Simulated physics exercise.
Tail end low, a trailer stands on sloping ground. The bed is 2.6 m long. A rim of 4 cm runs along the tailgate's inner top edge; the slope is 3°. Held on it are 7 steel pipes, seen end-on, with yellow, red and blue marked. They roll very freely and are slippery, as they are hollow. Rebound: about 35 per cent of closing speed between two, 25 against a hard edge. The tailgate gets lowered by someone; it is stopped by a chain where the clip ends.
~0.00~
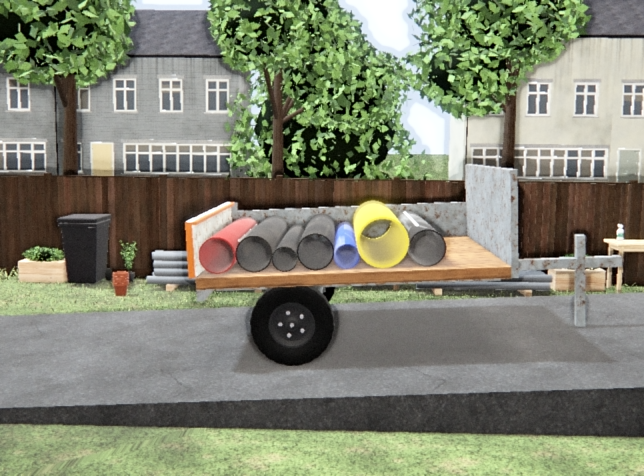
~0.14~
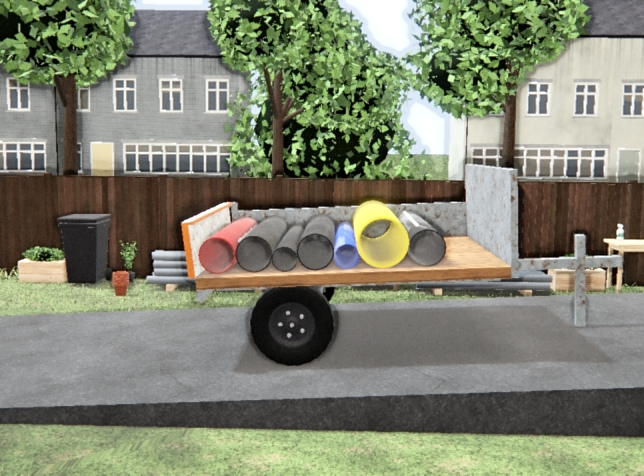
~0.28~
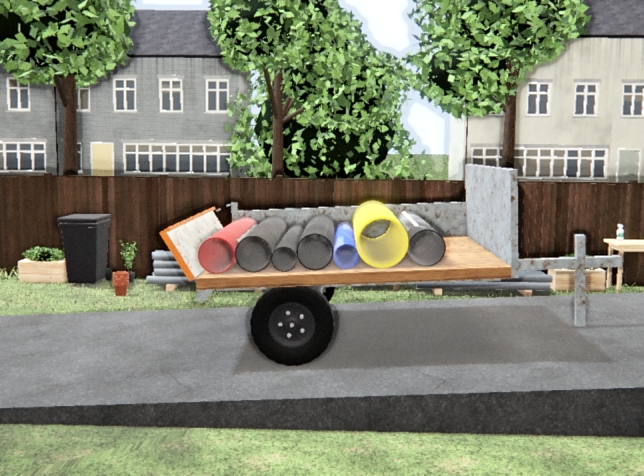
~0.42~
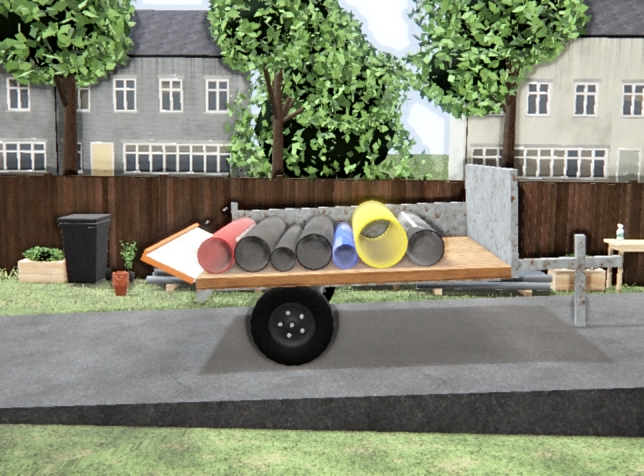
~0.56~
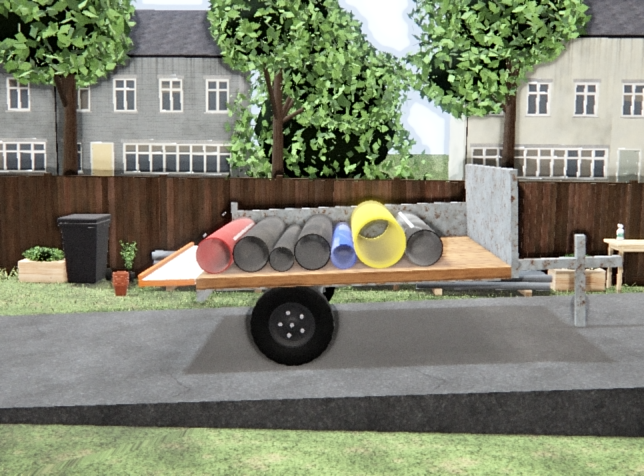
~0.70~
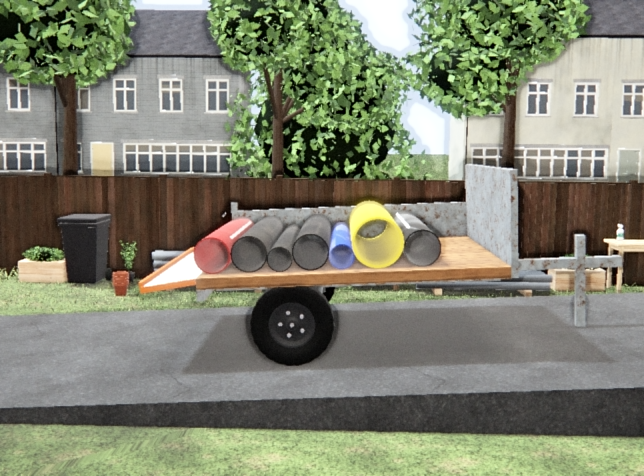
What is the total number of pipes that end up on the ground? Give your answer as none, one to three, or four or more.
The answer comes to four or more.
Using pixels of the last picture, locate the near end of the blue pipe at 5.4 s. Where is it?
Near (26, 360).
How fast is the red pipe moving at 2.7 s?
Speed: Around 3.5 m/s.
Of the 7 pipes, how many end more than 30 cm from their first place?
If you add them all up, you get 7.
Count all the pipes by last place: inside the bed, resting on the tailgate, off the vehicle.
0 / 0 / 7.
Then, 2.7 s in, yellow is on the bed, 85 cm short of the hinge, rolling left; red is dropping off the gate; blue is on the bed, 55 cm short of the hinge, rolling left; 1 of 7 is out.
Then, 5.4 s in, yellow is off the vehicle; red is out on the ground; blue is off the vehicle; 7 of 7 are out.
In the end (7.8 s), yellow is off the vehicle; red is off the vehicle; blue is off the vehicle; 7 of 7 are out.
